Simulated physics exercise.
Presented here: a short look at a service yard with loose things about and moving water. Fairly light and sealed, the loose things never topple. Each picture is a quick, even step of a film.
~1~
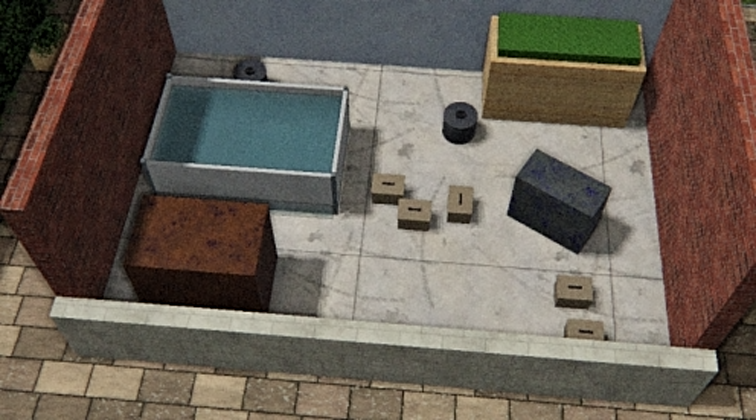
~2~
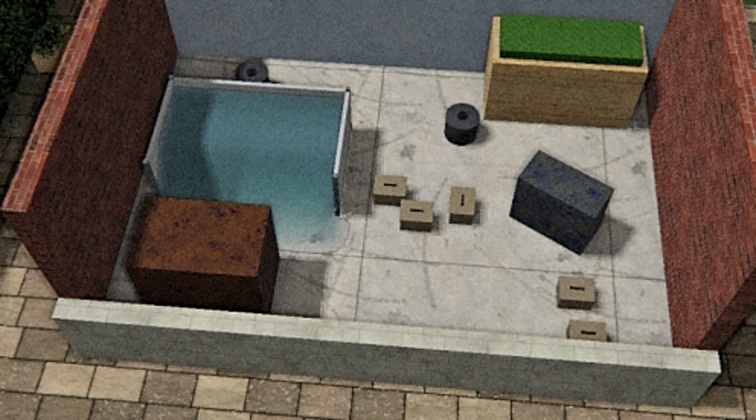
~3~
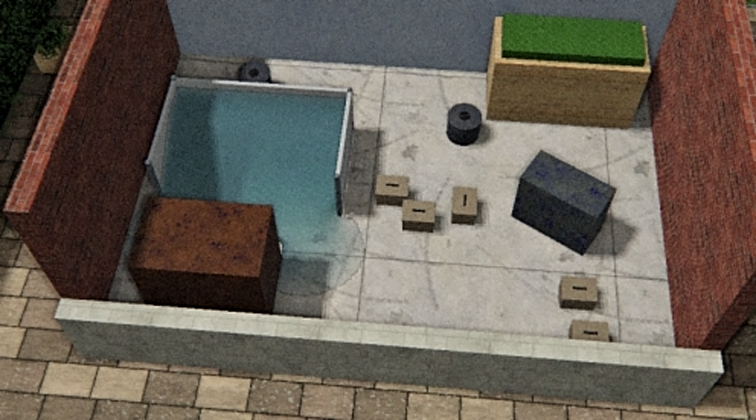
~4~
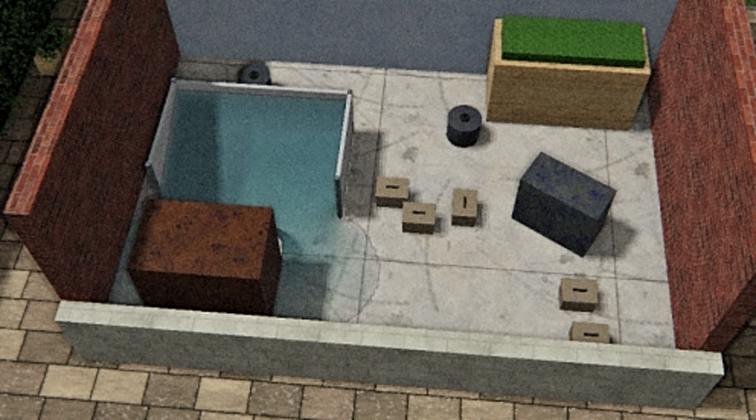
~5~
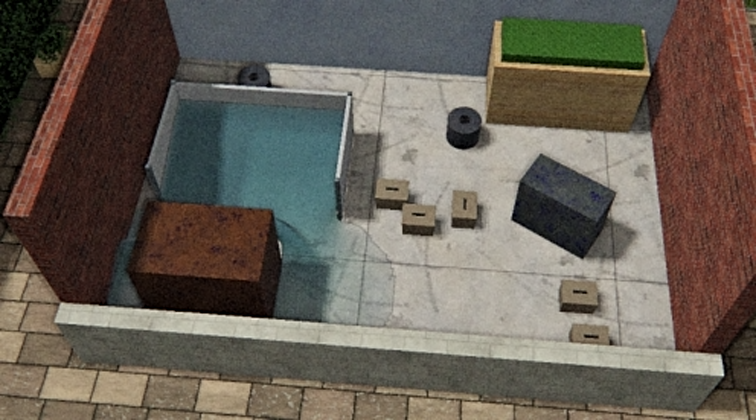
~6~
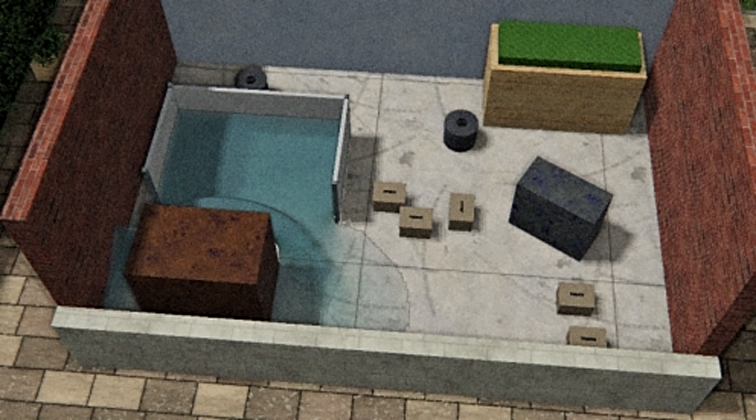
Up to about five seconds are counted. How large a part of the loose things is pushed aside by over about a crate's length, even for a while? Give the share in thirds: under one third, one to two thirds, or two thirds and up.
One to two thirds.
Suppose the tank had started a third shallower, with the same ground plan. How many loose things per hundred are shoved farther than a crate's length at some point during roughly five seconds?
Near 40 % of the lot.
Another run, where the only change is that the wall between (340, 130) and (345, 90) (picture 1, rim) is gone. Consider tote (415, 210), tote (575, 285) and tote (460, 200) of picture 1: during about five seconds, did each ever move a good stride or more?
In turn: Stayed short, cleared that distance, cleared that distance.
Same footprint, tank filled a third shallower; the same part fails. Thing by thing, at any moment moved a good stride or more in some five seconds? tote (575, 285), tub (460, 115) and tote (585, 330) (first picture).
Taking them as listed, the first did it, the second came up short and the third did it.
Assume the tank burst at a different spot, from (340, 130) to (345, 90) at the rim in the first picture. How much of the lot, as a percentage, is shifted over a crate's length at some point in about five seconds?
Near 50 in a hundred.
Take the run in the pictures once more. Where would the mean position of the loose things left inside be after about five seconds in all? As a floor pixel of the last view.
Around (424, 163).
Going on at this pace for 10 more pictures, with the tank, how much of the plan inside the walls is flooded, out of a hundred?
Estimate: Close to 50 in a hundred.
A moment on, 0 of 8 are well off their spots; 0 afloat.
Next, 2 of 8 are well off their spots; 1 afloat.
Later, 2 of 8 are well off their spots; 1 afloat.
In the end, 4 of 8 are well off their spots, and 4 have been at some point; 3 afloat.
